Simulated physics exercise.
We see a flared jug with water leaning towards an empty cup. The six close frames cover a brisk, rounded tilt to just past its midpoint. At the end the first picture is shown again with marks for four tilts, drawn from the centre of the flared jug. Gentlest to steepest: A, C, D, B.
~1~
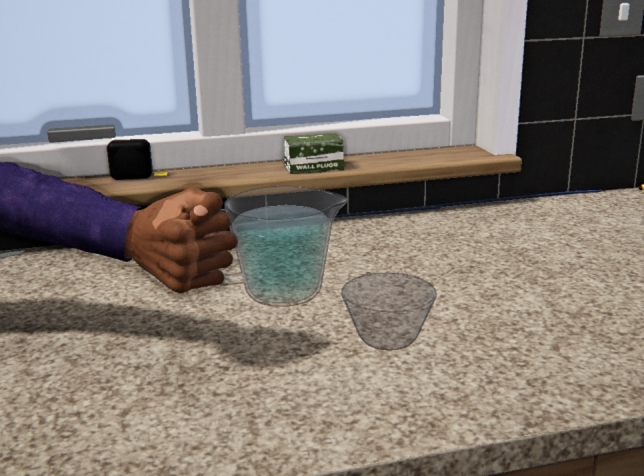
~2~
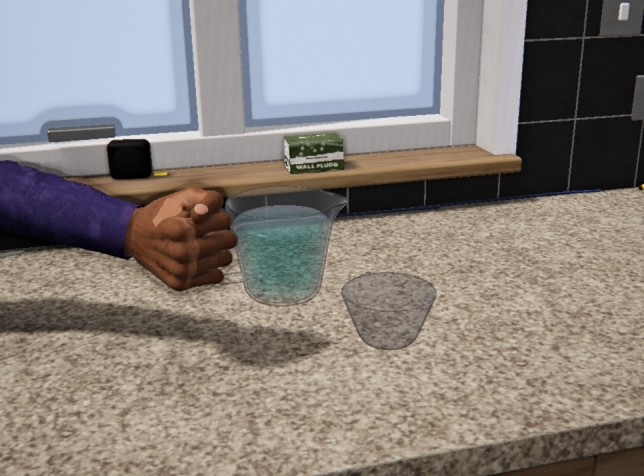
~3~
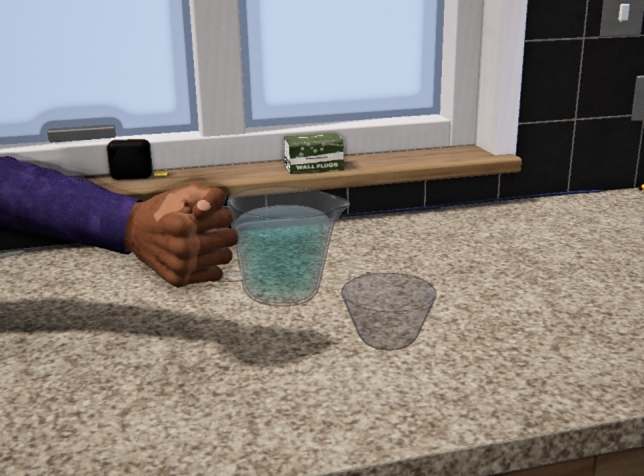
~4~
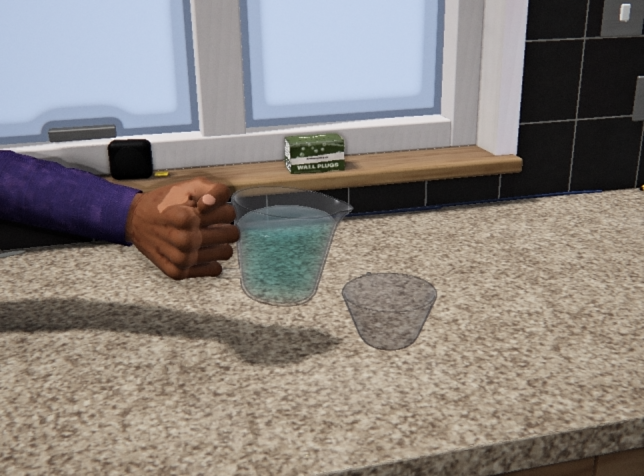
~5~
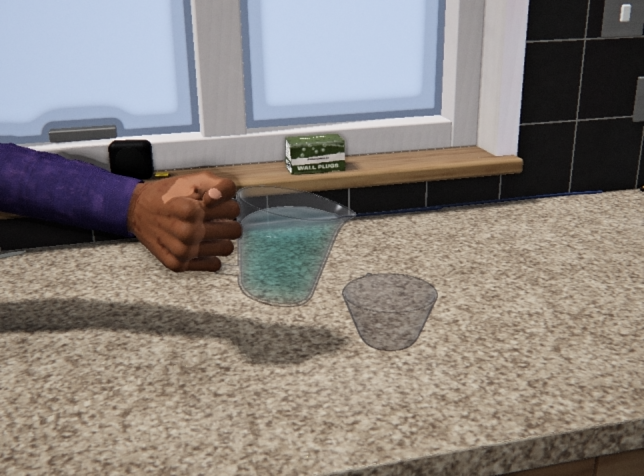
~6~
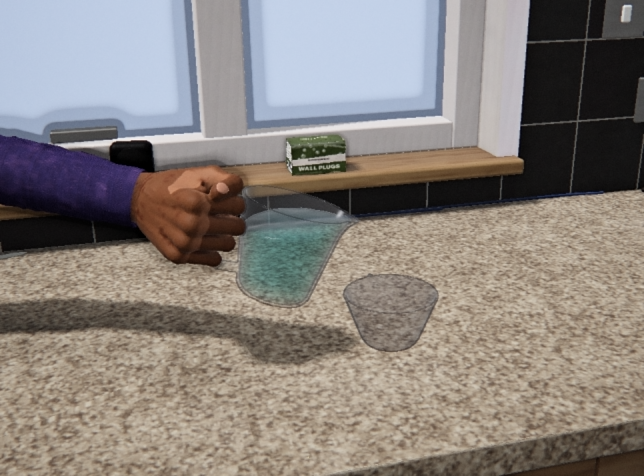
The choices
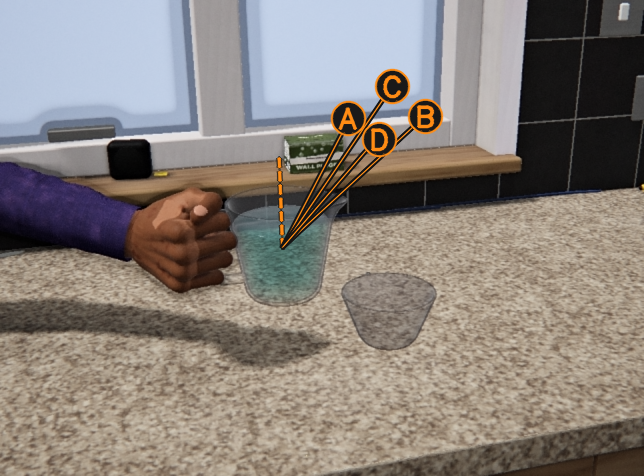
The footage shows a hand in a purple sleeve beside a clear flared jug of teal liquid on a speckled countertop. The jug starts upright, then gradually tilts right toward an empty clear cup, with nothing leaving it.
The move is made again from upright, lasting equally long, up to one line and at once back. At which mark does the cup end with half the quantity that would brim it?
Use tilt D.
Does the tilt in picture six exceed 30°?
No.
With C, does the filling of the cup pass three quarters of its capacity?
No, less.
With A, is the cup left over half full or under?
Under.
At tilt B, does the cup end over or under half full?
Over.
On the marked copy, A at (341, 134); B at (412, 127); C at (382, 99); D at (366, 150).
For tilt A, the cup ends with about 18 % of what it can hold.
For tilt B, the cup ends with about 70 % of what it can hold.
For tilt C, the cup ends with about 33 % of what it can hold.
For tilt D, the cup ends with about 50 % of what it can hold.
